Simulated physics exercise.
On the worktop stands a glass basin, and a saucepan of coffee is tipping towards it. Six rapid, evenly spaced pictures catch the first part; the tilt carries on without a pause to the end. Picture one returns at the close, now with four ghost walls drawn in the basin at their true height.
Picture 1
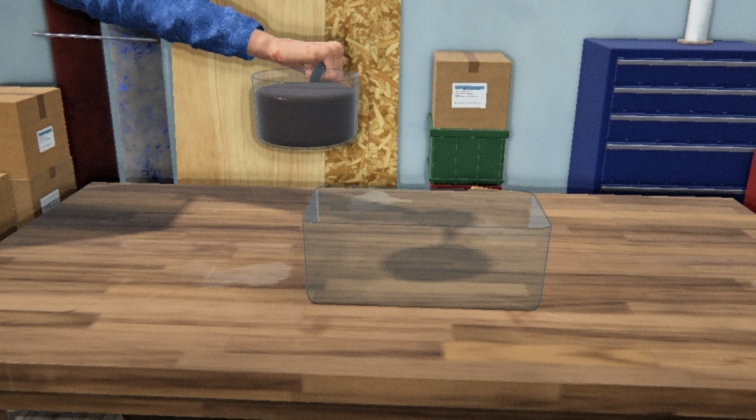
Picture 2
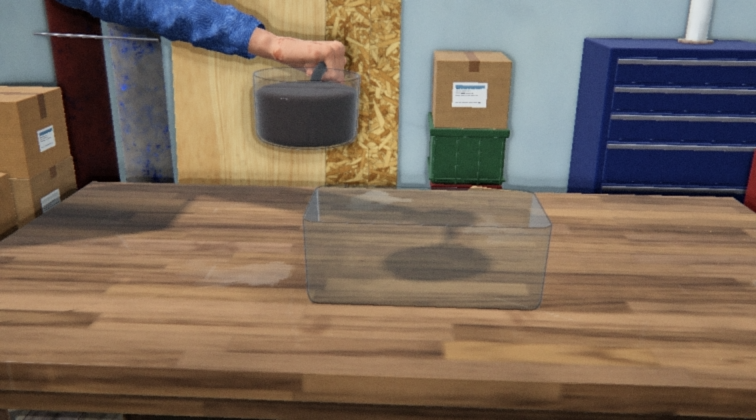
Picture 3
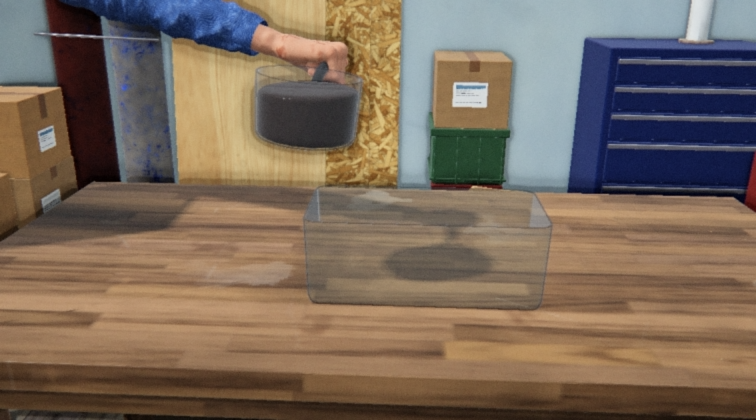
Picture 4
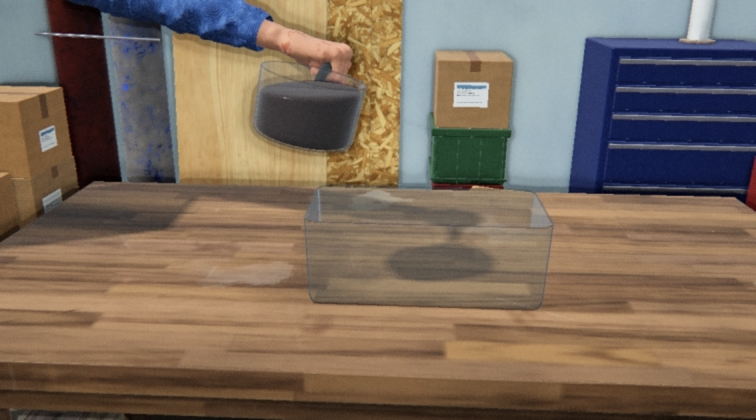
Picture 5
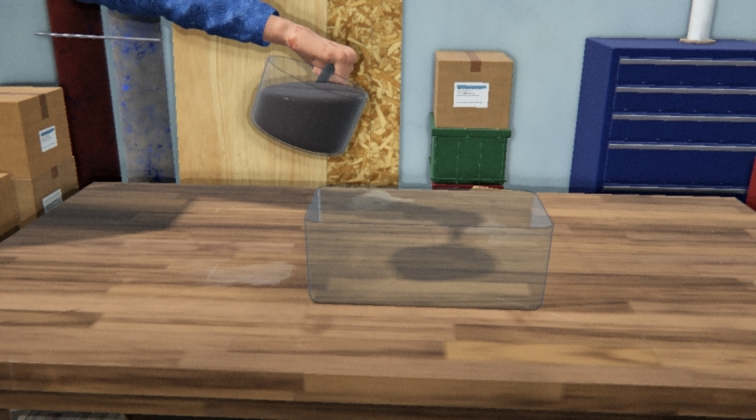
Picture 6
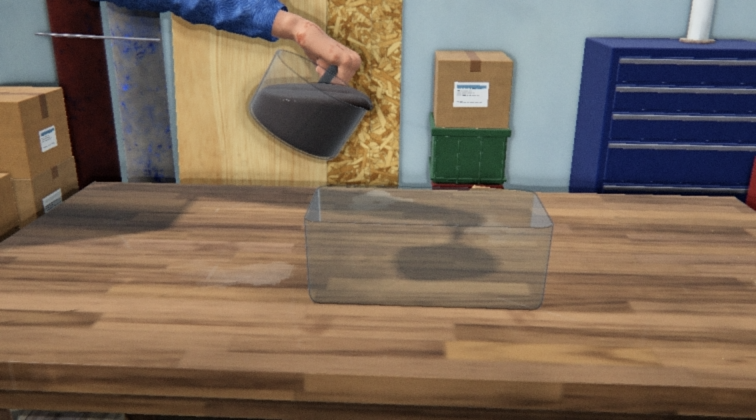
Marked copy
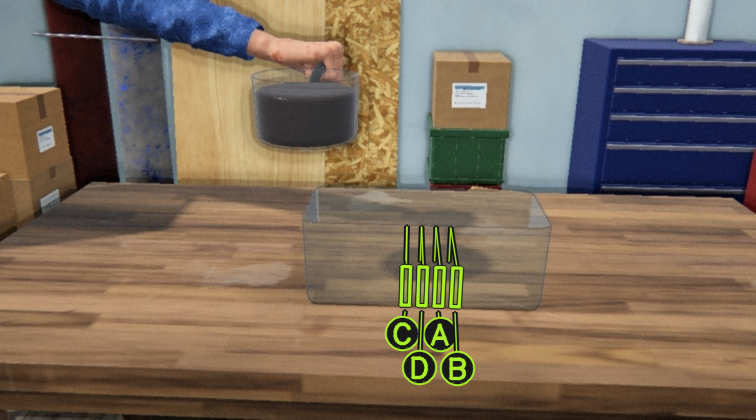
A hand in a blue sleeve reaches in from the upper left, holding a clear pan of dark coffee above a wooden worktop, seen from the front and slightly above. An empty glass basin stands on the worktop, with cardboard boxes, a green crate and blue drawers behind. The hand steadily tips the pan to the right until coffee reaches its lip, while the camera stays still.
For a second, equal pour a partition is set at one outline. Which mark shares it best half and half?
Position C does it best.
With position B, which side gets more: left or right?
The left side.
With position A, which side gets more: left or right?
The left side.
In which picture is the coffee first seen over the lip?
In picture 6.
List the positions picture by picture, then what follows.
In the first frame, upright, lip at (357, 75); basin from (307, 301) to (540, 308); nothing has left yet.
In the second frame, upright, lip at (358, 76); nothing has left yet.
In the third frame, tipped about 6°, lip at (360, 80); nothing has left yet.
In the fourth frame, tipped about 12°, lip at (364, 86); nothing has left yet.
In the fifth frame, tipped about 21°, lip at (367, 95); nothing has left yet.
In the sixth frame, tipped about 31°, lip at (367, 106); coffee is over the lip, down to (367, 106).
In lime, A at (438, 312); B at (455, 312); C at (405, 311); D at (421, 311).
If A is chosen, about 97 % ends left of the wall and 2 % right of it.
If B is chosen, about 93 % ends left of the wall and 5 % right of it.
If C is chosen, about 52 % ends left of the wall and 47 % right of it.
If D is chosen, about 84 % ends left of the wall and 14 % right of it.
